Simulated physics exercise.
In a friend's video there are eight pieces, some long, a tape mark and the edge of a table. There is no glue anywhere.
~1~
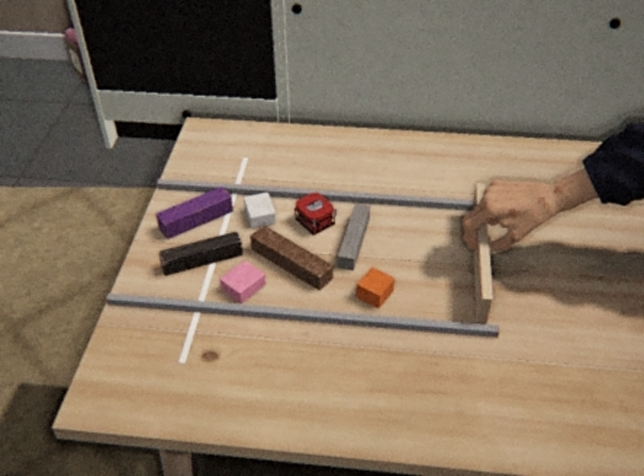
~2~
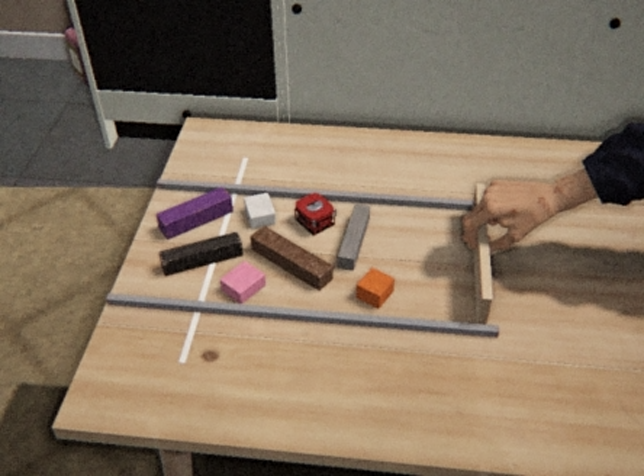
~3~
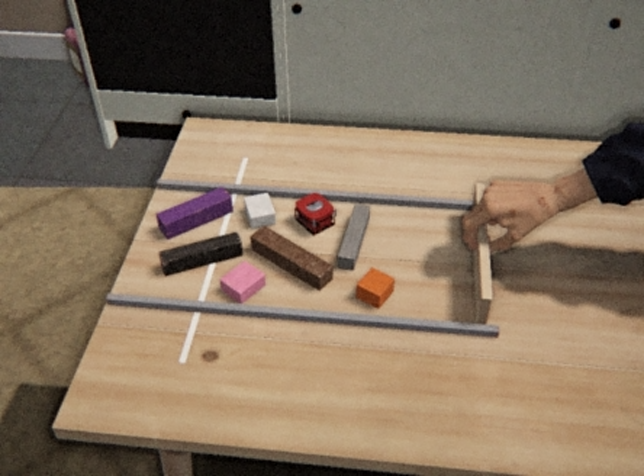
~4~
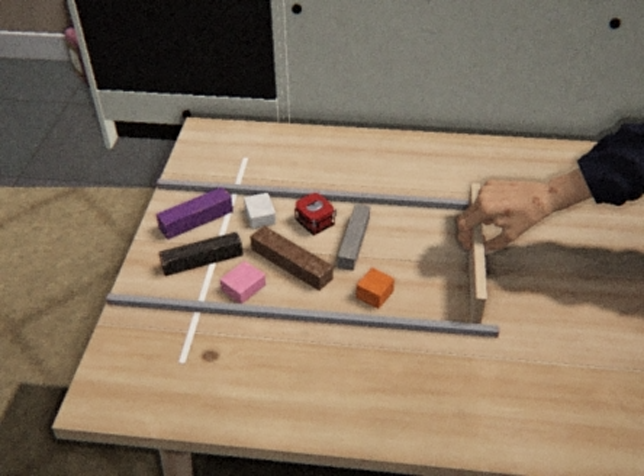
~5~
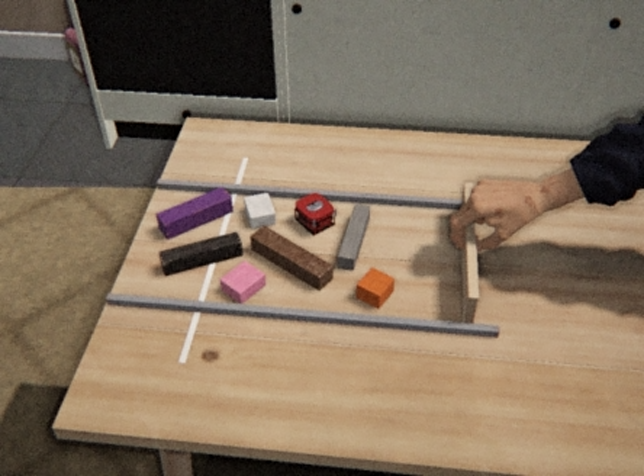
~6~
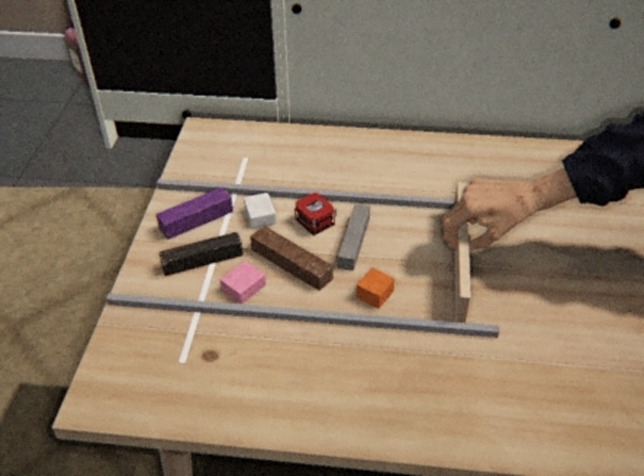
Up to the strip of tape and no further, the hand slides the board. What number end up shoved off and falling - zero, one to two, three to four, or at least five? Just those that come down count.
Looks like not a single one goes over the edge.
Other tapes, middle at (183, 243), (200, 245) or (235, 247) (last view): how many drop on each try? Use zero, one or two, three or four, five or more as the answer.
In order of the places: Three or four; just one or two; zero.
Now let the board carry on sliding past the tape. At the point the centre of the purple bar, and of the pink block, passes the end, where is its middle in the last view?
Roughly (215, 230); for the second one, roughly (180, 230).
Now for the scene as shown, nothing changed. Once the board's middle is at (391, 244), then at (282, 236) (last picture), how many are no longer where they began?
Respectively 1 and 8.
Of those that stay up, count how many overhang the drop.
The total would be 2.
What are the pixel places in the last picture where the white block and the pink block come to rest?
Looks like one lands around (177, 196), and the other around (155, 280).
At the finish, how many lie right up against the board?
Result: 2 in all.
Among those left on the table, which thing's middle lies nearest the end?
The one out in front is the purple bar.
Soon after, none off yet; purple bar at rest near (195, 213); black bar at rest near (201, 254); white block at rest near (260, 211).
In the end, the number that fall off is zero.
